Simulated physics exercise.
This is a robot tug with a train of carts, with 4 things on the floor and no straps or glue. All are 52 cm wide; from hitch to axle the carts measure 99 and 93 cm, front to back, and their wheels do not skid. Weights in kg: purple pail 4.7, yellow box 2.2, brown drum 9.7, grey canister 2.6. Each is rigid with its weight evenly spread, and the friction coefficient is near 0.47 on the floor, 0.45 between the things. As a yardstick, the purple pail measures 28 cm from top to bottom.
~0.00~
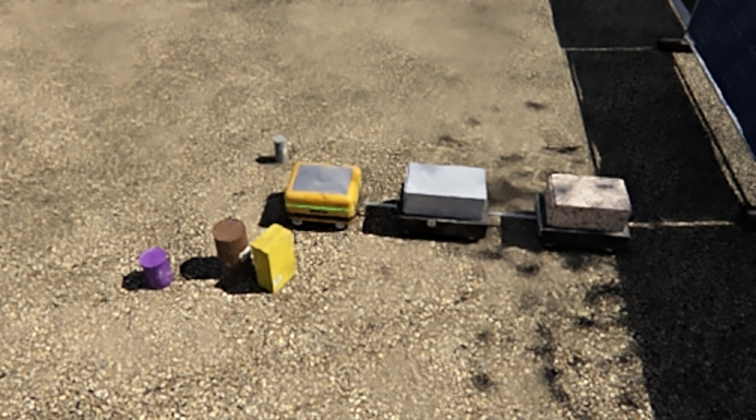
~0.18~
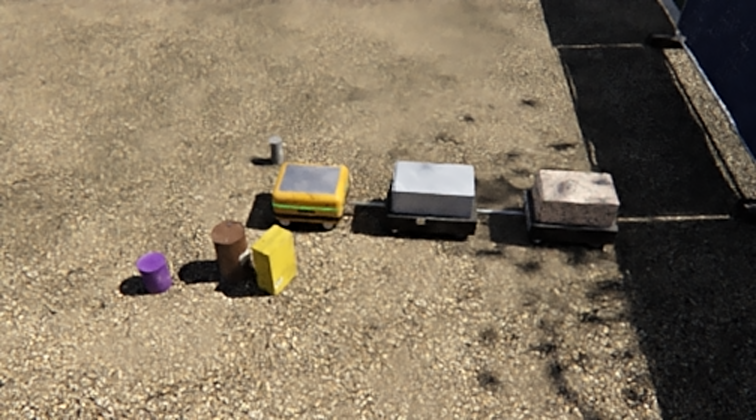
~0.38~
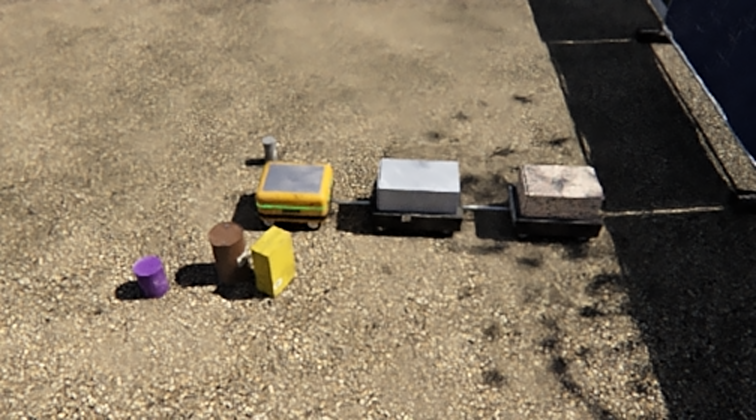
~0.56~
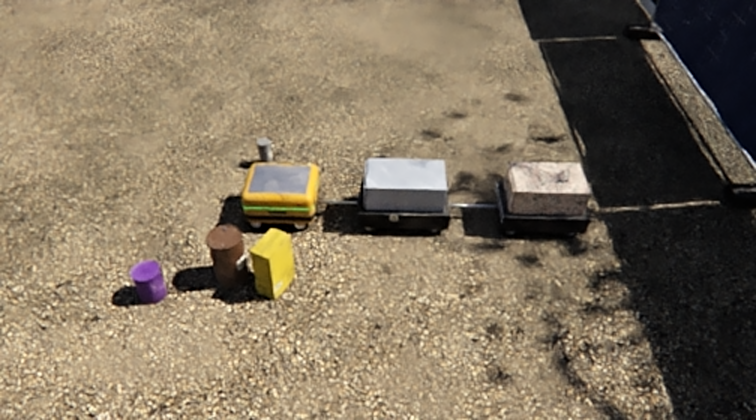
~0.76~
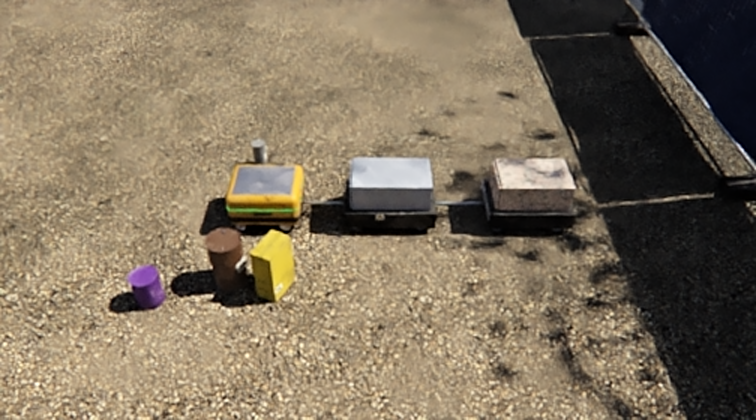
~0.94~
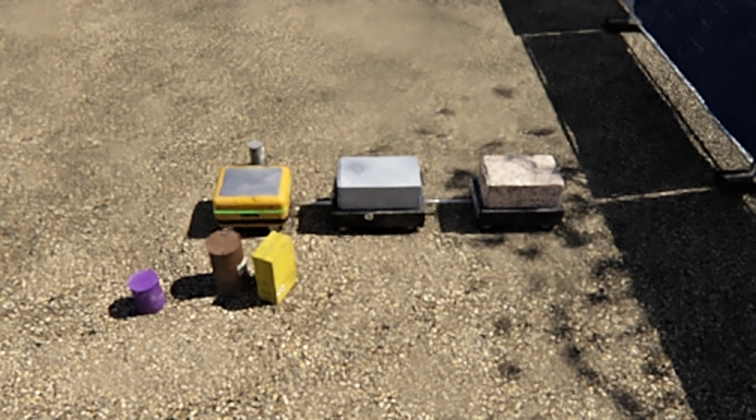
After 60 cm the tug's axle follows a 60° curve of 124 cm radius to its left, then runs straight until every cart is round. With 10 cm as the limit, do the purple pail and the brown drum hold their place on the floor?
The purple pail leaves its spot and the brown drum stays put.
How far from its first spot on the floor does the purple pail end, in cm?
About 38 cm.
After 3.54 s, tug has run 198 cm.
After 6.24 s, tug has run 349 cm; purple pail slid 17 cm near (144, 310); brown drum slid 3 cm near (228, 265).
At rest (9.3 s), not toppled but over 10 cm from the start, purple pail; the other 3 in place, give or take 10 cm. Seen from the same camera at the end, purple pail near (130, 333), brown drum near (228, 267).
